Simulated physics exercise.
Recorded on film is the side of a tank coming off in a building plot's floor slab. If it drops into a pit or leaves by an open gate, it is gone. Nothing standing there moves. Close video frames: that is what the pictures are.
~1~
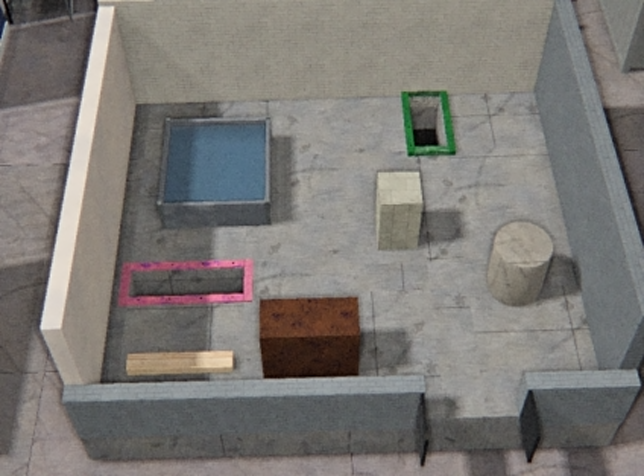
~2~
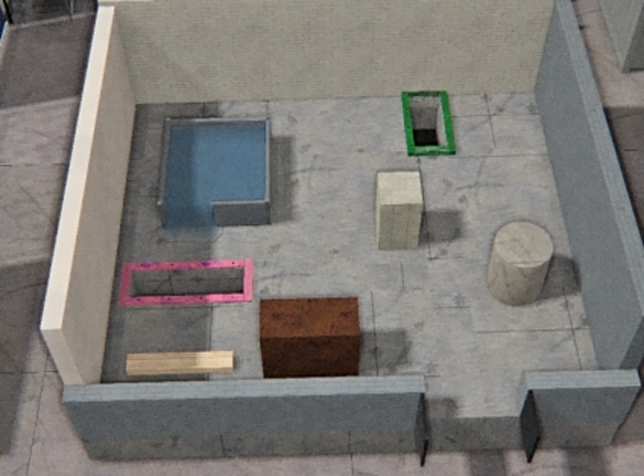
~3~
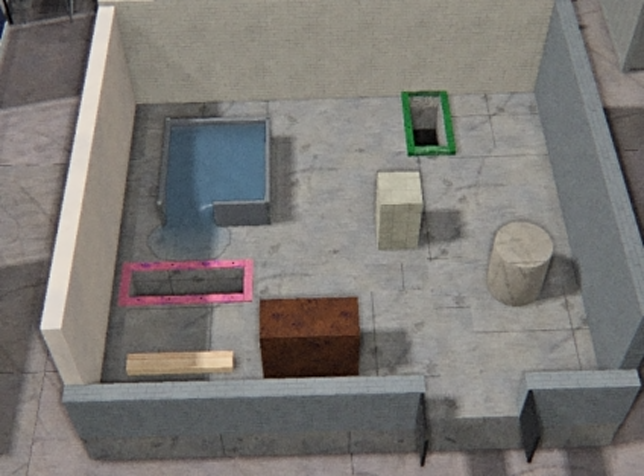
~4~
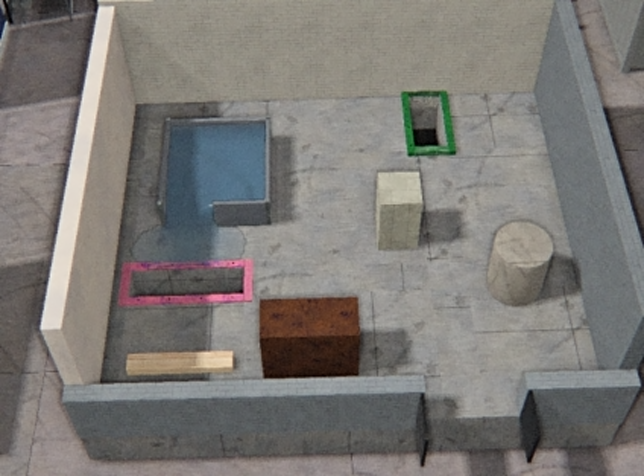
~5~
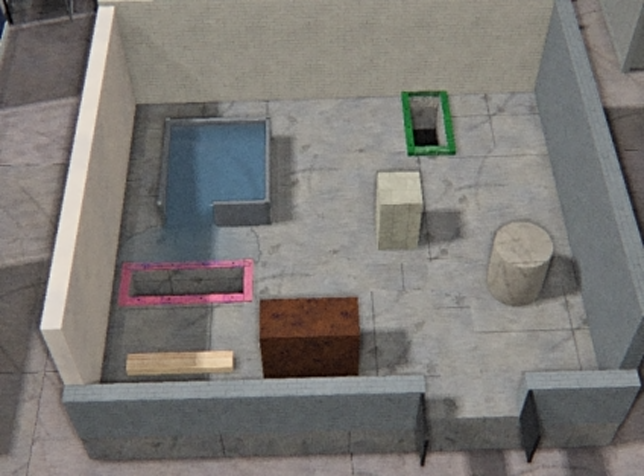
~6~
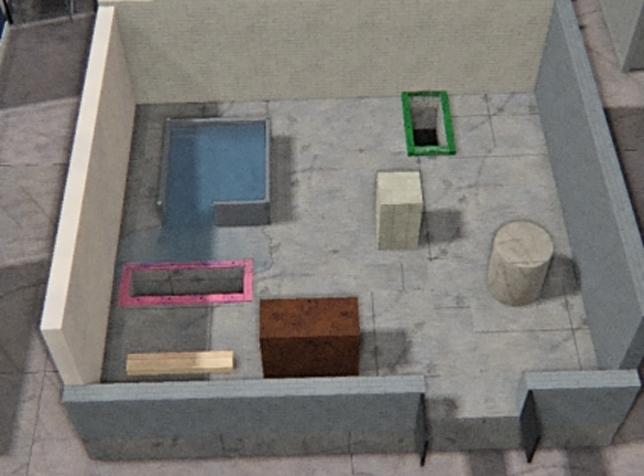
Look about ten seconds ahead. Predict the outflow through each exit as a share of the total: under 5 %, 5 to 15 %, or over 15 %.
Prediction: The gate passes under 5 %; the pink pit passes over 15 %; the green pit passes under 5 %.
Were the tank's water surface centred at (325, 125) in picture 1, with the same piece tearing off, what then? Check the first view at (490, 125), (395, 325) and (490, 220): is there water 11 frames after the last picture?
As listed: Free of water, flooded, free of water.
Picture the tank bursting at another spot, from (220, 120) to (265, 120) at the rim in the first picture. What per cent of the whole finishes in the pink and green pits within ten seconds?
Lab note - share by pit: Pink 10 %, green 6 %.
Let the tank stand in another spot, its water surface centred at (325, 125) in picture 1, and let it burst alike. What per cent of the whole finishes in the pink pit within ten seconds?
The pink pit ends up with 14 per cent.
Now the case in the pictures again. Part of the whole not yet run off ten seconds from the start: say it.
About 40 %.
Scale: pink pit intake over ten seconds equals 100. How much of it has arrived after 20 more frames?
I make it 70 per cent.
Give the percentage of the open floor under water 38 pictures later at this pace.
My best guess is some 20 %.
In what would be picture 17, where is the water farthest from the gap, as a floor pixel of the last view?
Somewhere near (97, 413).
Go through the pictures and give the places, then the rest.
In the first frame, the open tank at (216, 163) is whole and still.
In the second frame, water pours out at (191, 219) and has run to (163, 235).
In the third frame, water pours out at (191, 219) and has run to (200, 259).
In the fourth frame, the front is at (144, 264), out from the gap at (191, 219).
In the fifth frame, water pours out at (191, 219) and has run to (124, 265).
In the sixth frame, water pours out at (191, 219) and has run to (115, 271).
A moment on, water covers 5 % of the floor; the gate 0 %, the pink pit 16 %, the green pit 0 %.
Next, water covers 10 % of the floor; the gate 0 %, the pink pit 30 %, the green pit 0 %.
Then, water covers 10 % of the floor; the gate 0 %, the pink pit 42 %, the green pit 0 %.
Later, water covers 20 % of the floor; the gate 0 %, the pink pit 55 %, the green pit 0 %.
In the end, water covers 30 % of the floor; the gate 0 %, the pink pit 60 %, the green pit 0 %.
